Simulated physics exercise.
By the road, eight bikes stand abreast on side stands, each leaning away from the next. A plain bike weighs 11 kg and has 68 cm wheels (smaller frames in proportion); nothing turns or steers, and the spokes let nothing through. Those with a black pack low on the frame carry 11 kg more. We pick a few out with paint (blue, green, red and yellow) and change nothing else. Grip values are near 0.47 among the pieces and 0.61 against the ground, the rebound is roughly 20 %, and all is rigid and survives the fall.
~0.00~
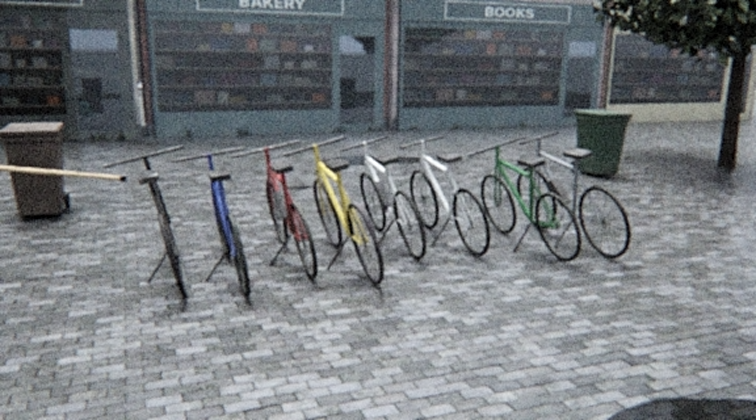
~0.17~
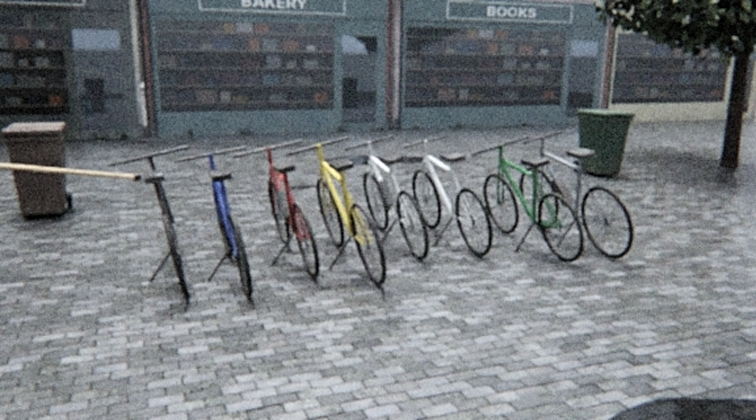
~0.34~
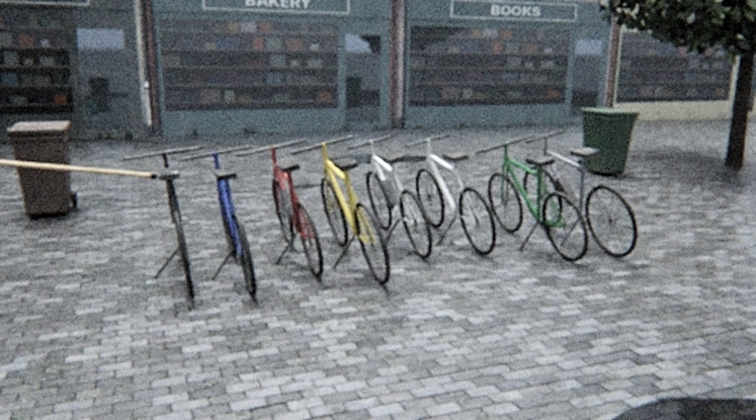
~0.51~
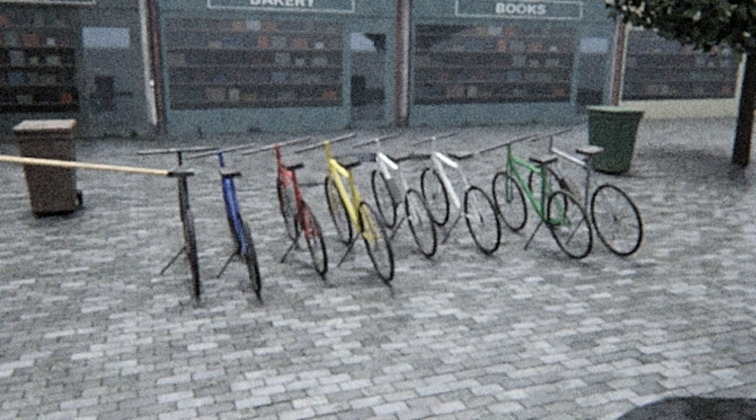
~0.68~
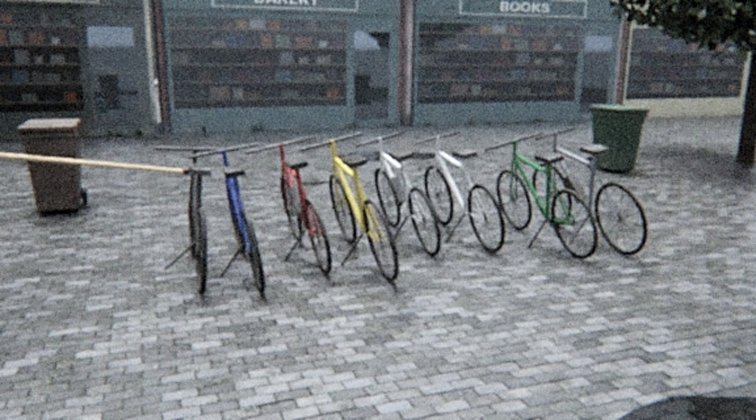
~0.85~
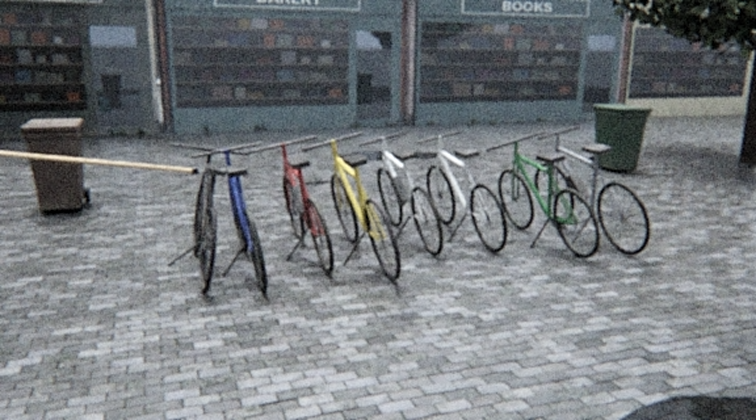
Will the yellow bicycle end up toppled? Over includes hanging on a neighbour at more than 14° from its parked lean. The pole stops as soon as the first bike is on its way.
No. Still up.
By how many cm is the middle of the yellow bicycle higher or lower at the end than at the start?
Roughly 0 centimetres lower.
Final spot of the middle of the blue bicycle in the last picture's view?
Somewhere around pixel (294, 215).
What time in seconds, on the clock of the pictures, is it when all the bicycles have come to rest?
At about 2.0 s.
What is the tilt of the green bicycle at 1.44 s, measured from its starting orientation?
Some 0 degrees.
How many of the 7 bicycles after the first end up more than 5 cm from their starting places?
Shifted count - 2.
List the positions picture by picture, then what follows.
In the first picture (places mark the middle of the side facing us; the camera pans a little), pole end (122, 179) 10 cm from the first bicycle; yellow bicycle (373, 230); blue bicycle (240, 242); green bicycle (492, 207); the rest undisturbed.
In the second picture, pole end (137, 178) 16 mm from the first bicycle; yellow bicycle (376, 230).
In the third picture, pole end (153, 177) pushing; yellow bicycle (380, 230); the rest undisturbed.
In the fourth picture, pole end (170, 174) pushing; yellow bicycle (384, 227); the rest undisturbed.
In the fifth picture, pole end (186, 172) pushing; yellow bicycle (389, 226); the rest undisturbed.
In the sixth picture, pole end (195, 172) stopped; yellow bicycle (390, 226); green bicycle (510, 202); blue bicycle (257, 237); the rest undisturbed.
After 1.44 s, 1 of the 7 other bicycles over; yellow bicycle unmoved; blue bicycle leaning 20°.
After 1.76 s, 1 of the 7 other bicycles over; yellow bicycle unmoved; blue bicycle leaning 40°.
After 1.90 s, 1 of the 7 other bicycles over; yellow bicycle unmoved; blue bicycle leaning 43°.
At rest (2.3 s), 1 of the 7 other bicycles over; yellow bicycle unmoved; blue bicycle leaning 43°; red bicycle leaning 13°. Six left standing. As the last picture would show them, middles, yellow bicycle near (357, 201), blue bicycle near (294, 215).
